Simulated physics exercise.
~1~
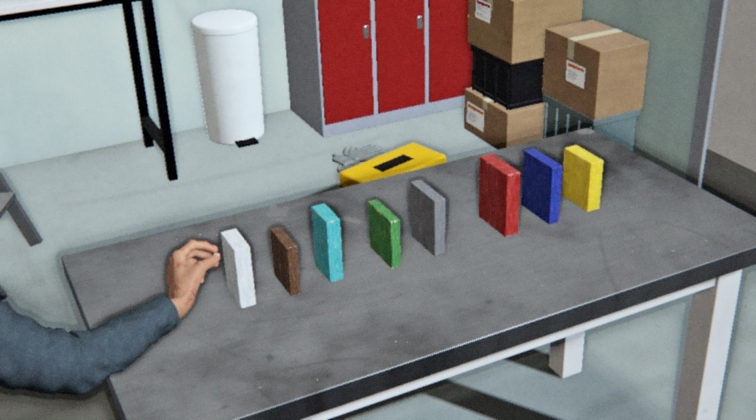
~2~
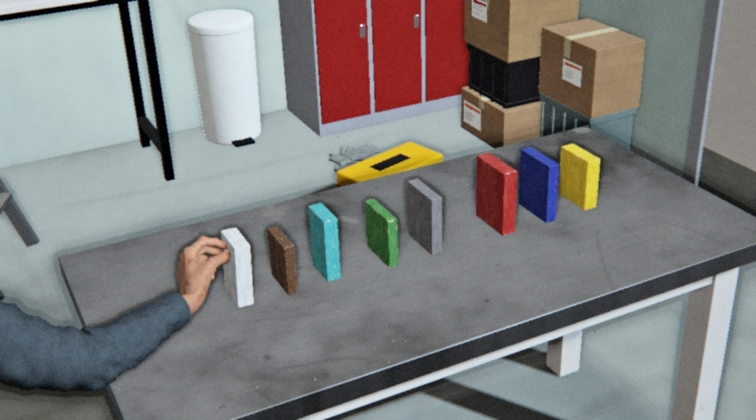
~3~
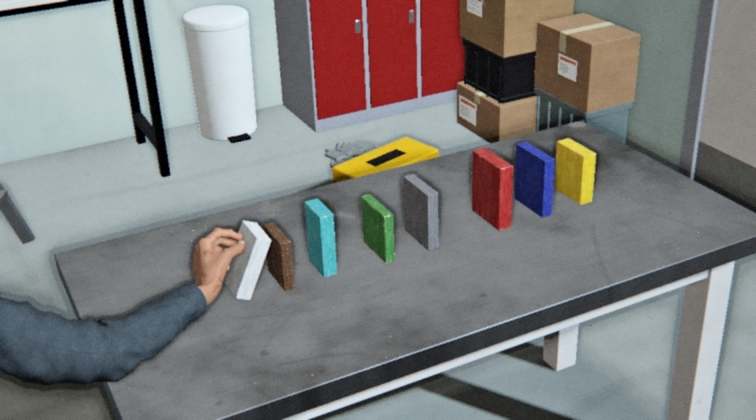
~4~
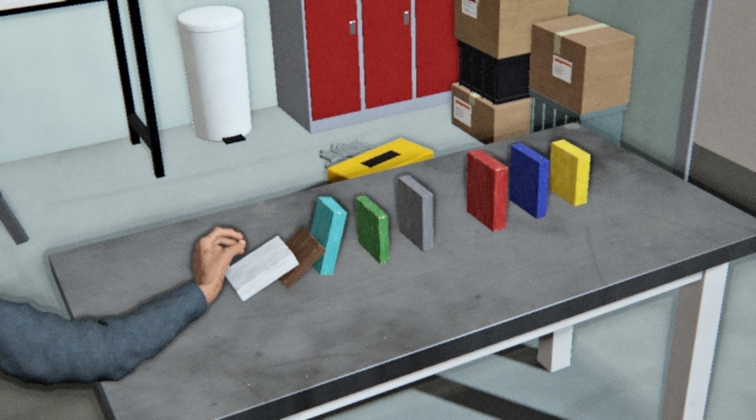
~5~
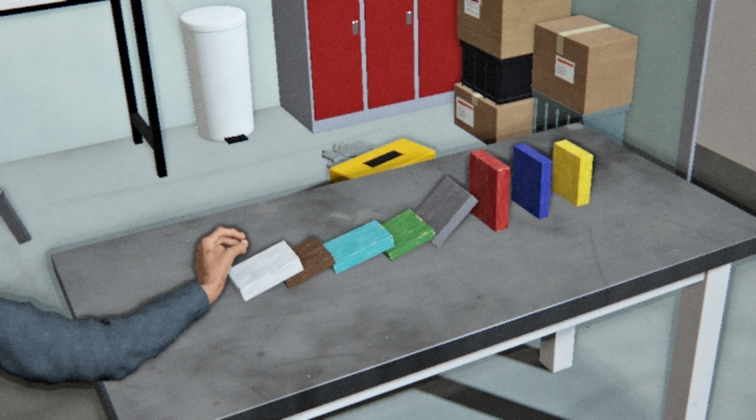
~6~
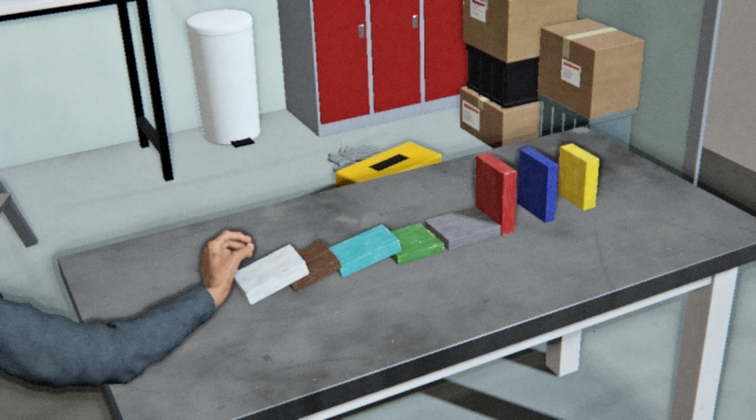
On a dark grey table in a room with red lockers and stacked cardboard boxes, eight coloured blocks stand upright in an uneven row. A hand reaches in from the left and tips the white block at the near end to the right, then stays still beside it. The white block drops against the brown one, which leans into the turquoise. The turquoise and green blocks go down in turn, and the grey one tilts over after them. The grey block settles flat just short of the red one, leaving the red, blue and yellow blocks standing.
